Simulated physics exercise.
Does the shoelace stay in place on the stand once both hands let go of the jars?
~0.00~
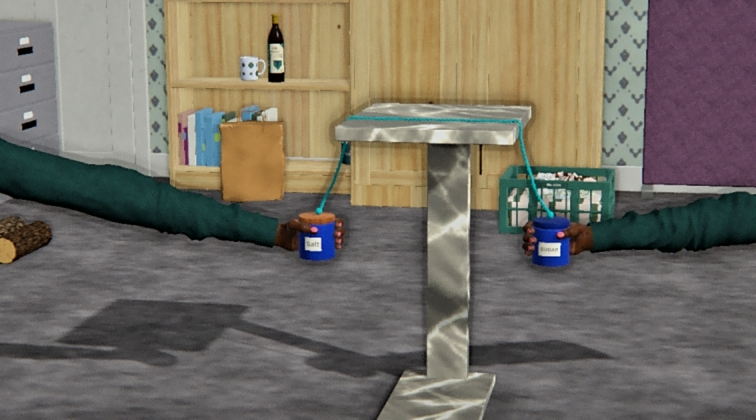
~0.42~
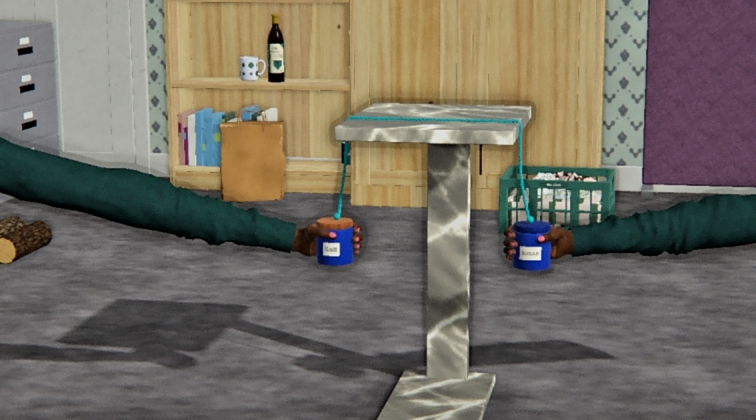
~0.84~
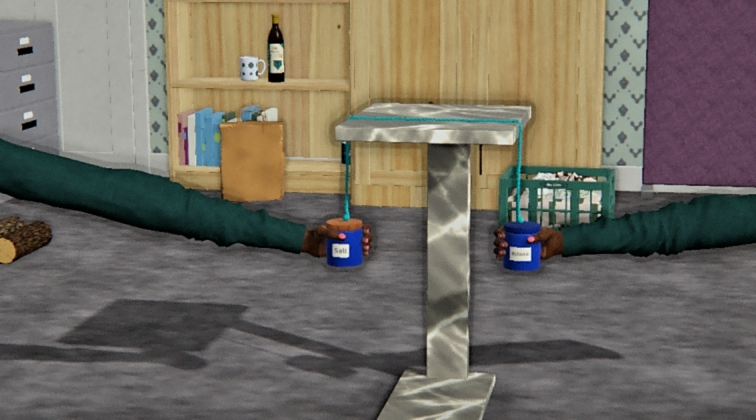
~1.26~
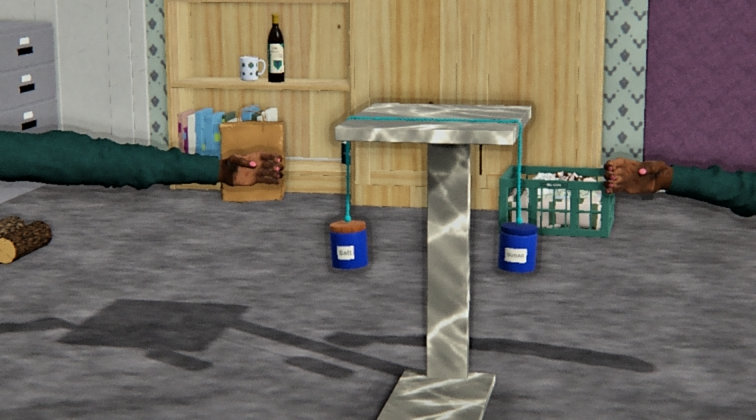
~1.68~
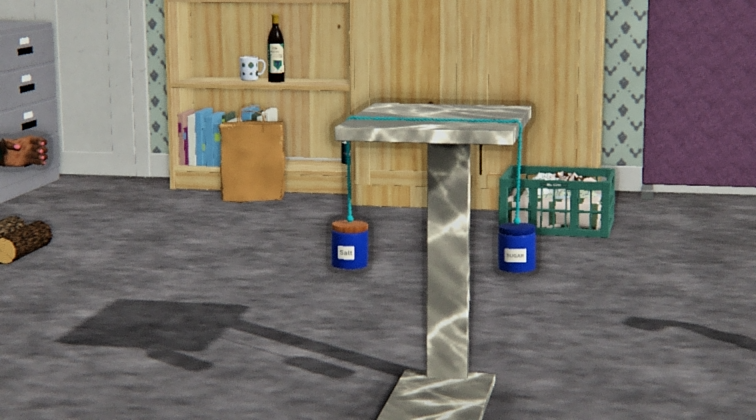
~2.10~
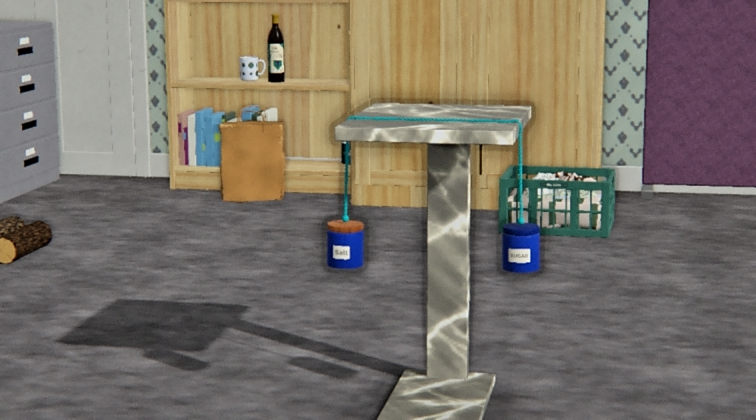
Yes, the shoelace stays draped over the stand without running to either side. A jar is left hanging at each end.
